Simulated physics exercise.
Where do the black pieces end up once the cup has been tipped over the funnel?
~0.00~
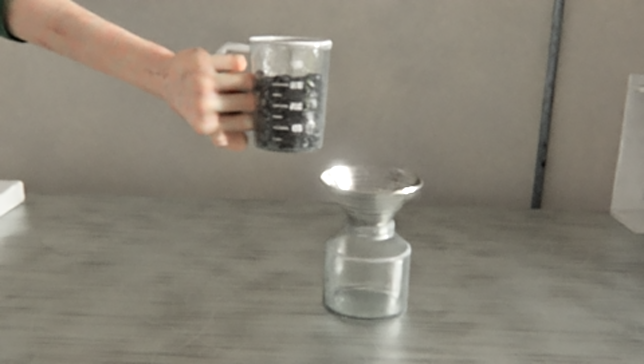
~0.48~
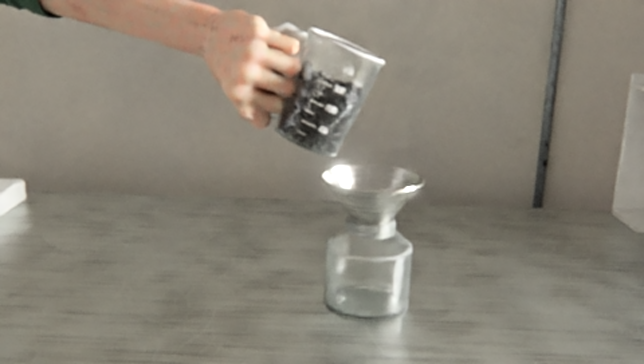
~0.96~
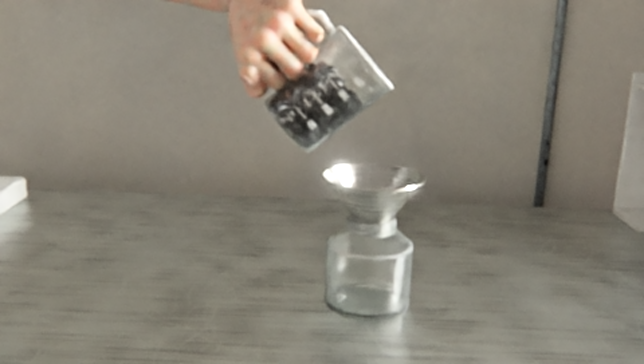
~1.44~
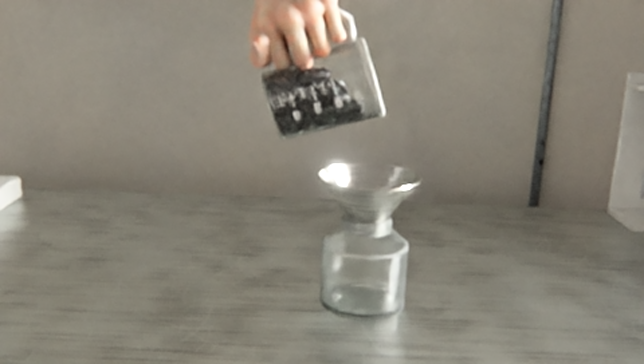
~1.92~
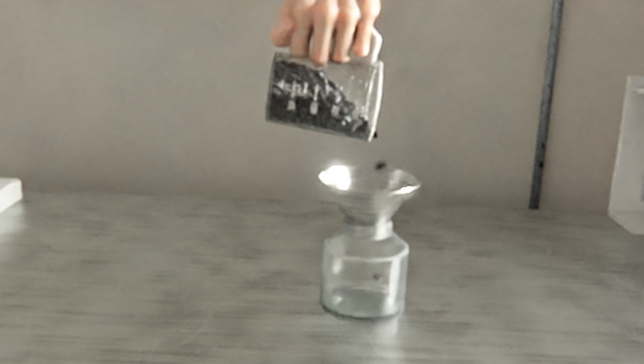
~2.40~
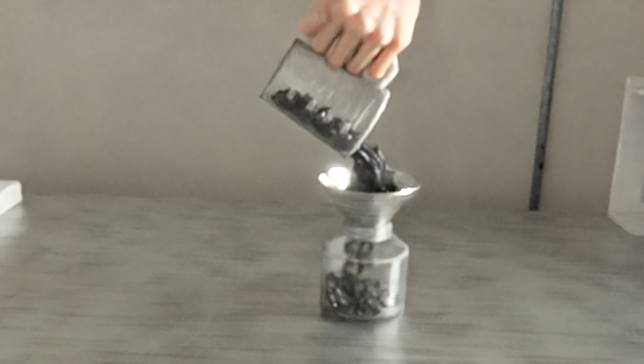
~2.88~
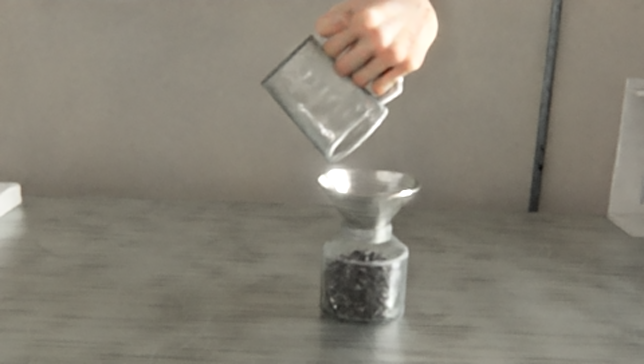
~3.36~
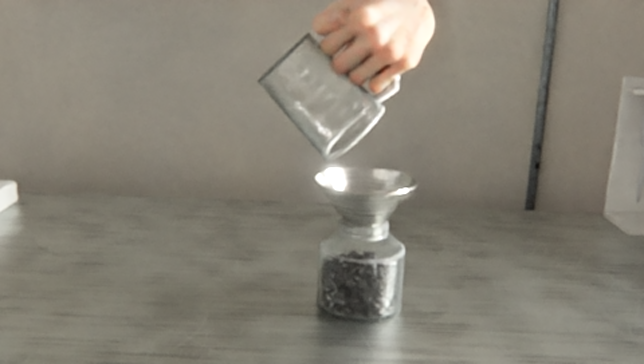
By far the larger part of them ends up inside the glass jar. Very few, if any, are spilt on the table or left behind in the cup or funnel.
